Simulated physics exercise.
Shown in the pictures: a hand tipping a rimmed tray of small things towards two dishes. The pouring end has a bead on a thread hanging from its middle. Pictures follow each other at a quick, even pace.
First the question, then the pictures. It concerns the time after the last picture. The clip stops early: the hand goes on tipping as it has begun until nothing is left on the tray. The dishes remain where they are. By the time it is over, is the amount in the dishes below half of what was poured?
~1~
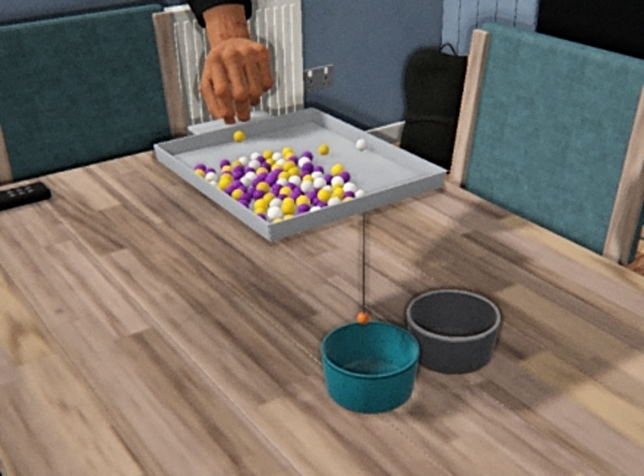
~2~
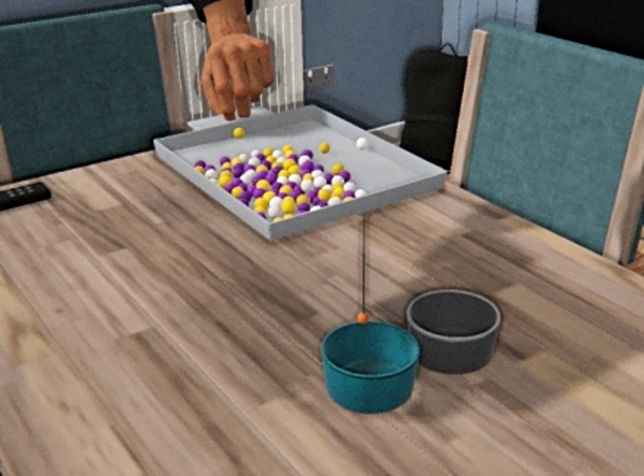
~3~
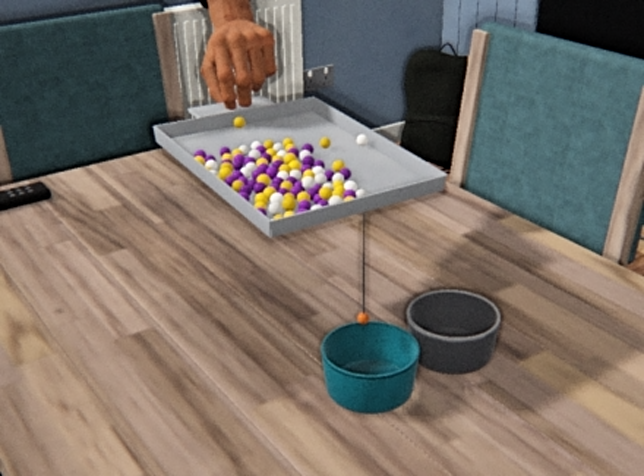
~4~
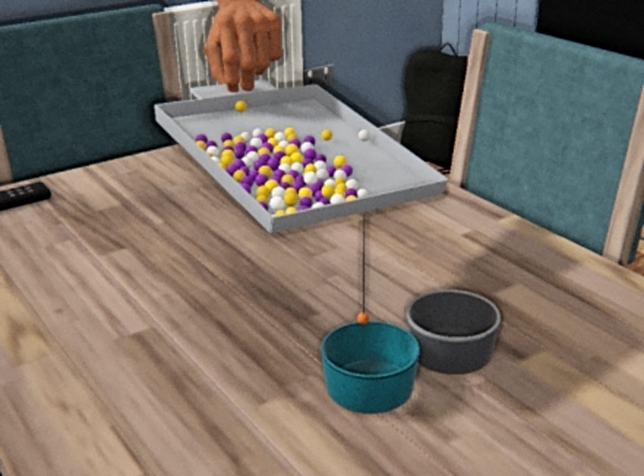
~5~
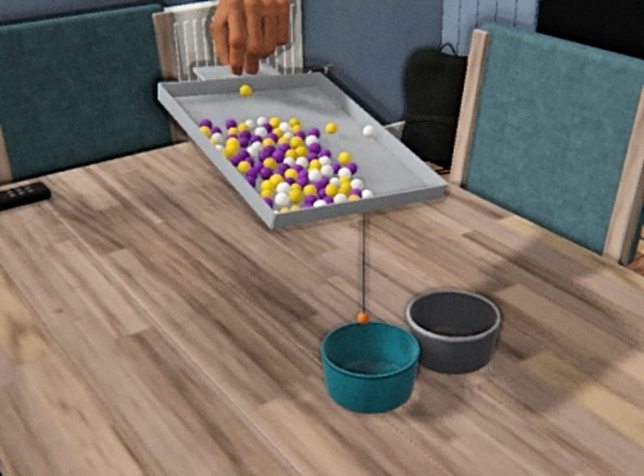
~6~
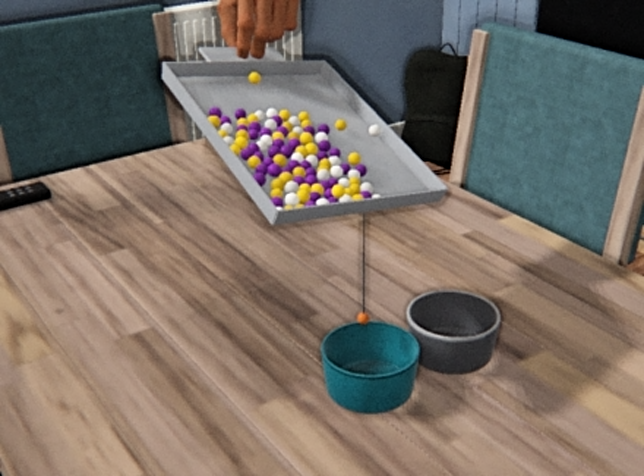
I expect the dishes to end up with the bulk of the load.
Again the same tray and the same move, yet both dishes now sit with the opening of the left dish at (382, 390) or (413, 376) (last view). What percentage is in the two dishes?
You'd get 10 in a hundred first and 0 in a hundred after that.
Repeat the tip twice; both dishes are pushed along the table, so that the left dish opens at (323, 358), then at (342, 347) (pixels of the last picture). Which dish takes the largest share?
Result, first place: The righthand one; second place: The righthand one.
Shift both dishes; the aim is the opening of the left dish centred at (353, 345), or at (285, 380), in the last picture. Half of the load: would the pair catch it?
The bulk of it, then Short of half.
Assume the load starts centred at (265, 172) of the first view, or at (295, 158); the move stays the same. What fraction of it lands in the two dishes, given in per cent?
Respectively 70 and 90 per cent.
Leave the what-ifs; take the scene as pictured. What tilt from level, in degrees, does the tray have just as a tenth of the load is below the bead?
Approx. reading: About 90°.
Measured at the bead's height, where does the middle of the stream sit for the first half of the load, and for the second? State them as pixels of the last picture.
Initially about (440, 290); subsequently about (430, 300).
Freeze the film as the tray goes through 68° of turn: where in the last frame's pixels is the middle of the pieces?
Centre estimate: (379, 171).
Soon after the last picture, tray tipped steeply; nearly all on the tray; a stray few in the right dish; a stray few in the air.
A little later, tray tipped past a quarter turn; a small part on the tray; a stray few in the left dish; about half in the right dish; a small part outside both; about a quarter in the air.
Later still, tray tipped past a quarter turn; a small part in the left dish; most in the right dish; about a quarter outside both.
By the end, tray tipped past a quarter turn; a small part in the left dish; most in the right dish; about a quarter outside both.
